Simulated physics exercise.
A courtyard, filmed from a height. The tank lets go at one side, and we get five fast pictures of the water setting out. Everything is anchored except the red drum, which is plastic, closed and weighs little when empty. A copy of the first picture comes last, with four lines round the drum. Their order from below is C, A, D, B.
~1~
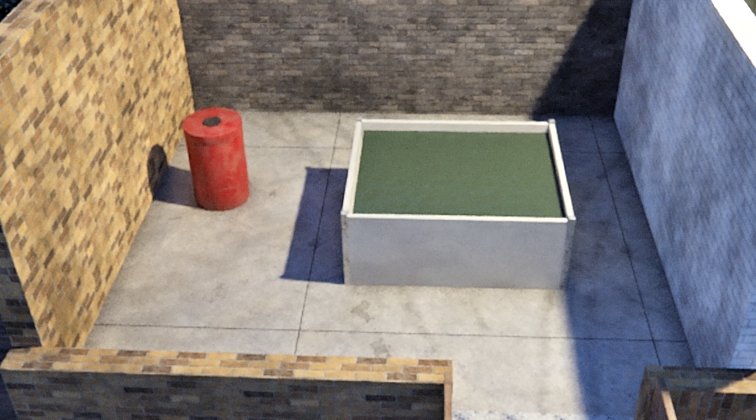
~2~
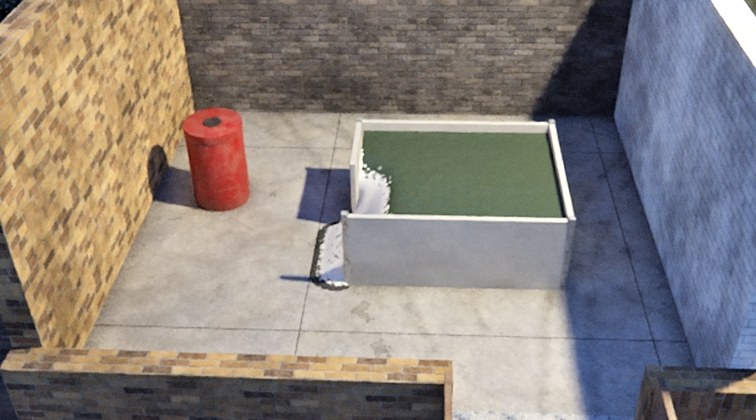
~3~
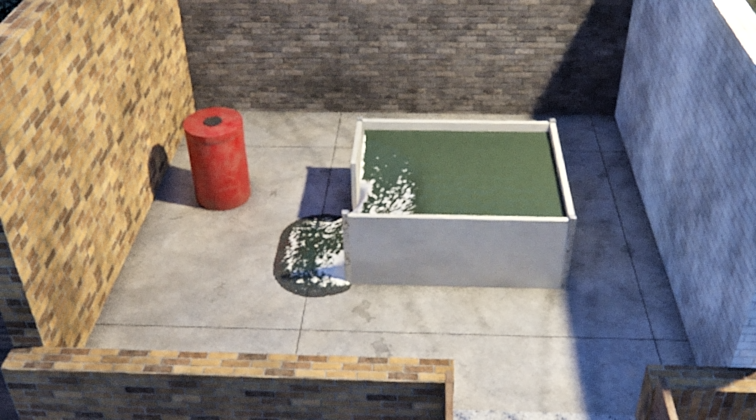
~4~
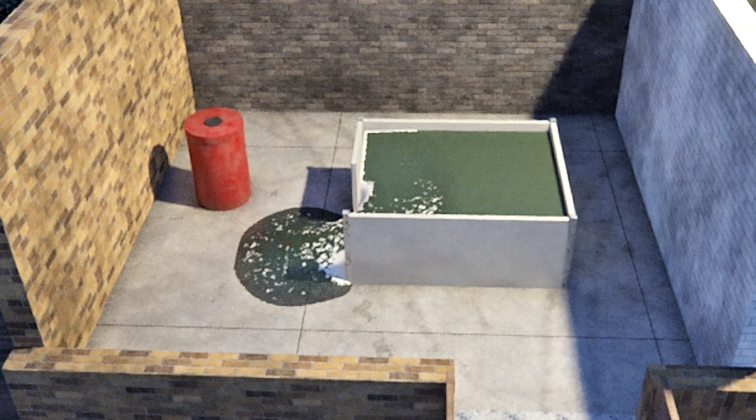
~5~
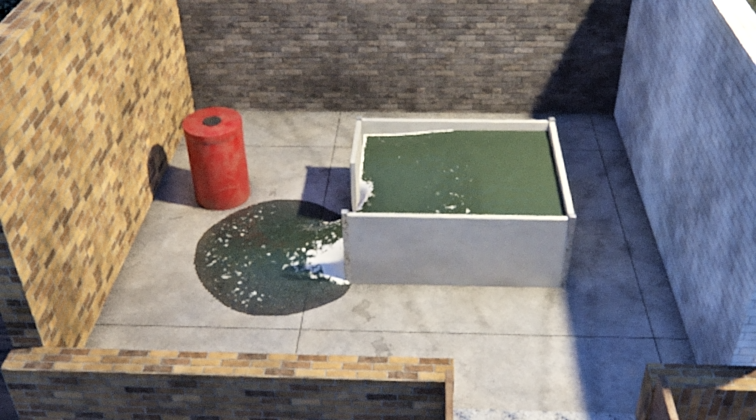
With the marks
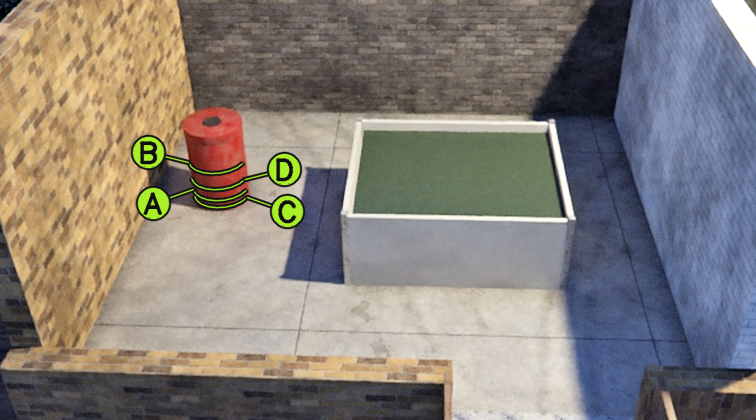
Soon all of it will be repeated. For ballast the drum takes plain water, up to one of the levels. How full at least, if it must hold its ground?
The limit is D.
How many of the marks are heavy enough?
Two of the four.
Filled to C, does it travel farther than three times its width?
Yes, clearly.
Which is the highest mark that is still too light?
The answer is A.
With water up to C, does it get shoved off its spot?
Yes.
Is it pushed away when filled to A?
Yes.
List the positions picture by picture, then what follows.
Lid of the red drum at (212, 122); tank full, its middle at (456, 173); open gate at (548, 367).
Water covers 2 % of the ground and is seen nearest the drum at (330, 231).
Water covers 4 % of the ground and is seen nearest the drum at (292, 232).
Water covers 6 % of the ground and is seen nearest the drum at (277, 216).
Lid of the red drum at (212, 122); water covers 10 % of the ground and is seen nearest the drum at (238, 215).
On the marked copy, A at (215, 200); B at (211, 173); C at (216, 207); D at (214, 189); from the bottom up C, A, D, B.
If A is chosen, it is pushed about its own width away.
If B is chosen, it does not move.
If C is chosen, it is pushed about 5 times its own width away.
If D is chosen, it does not move.
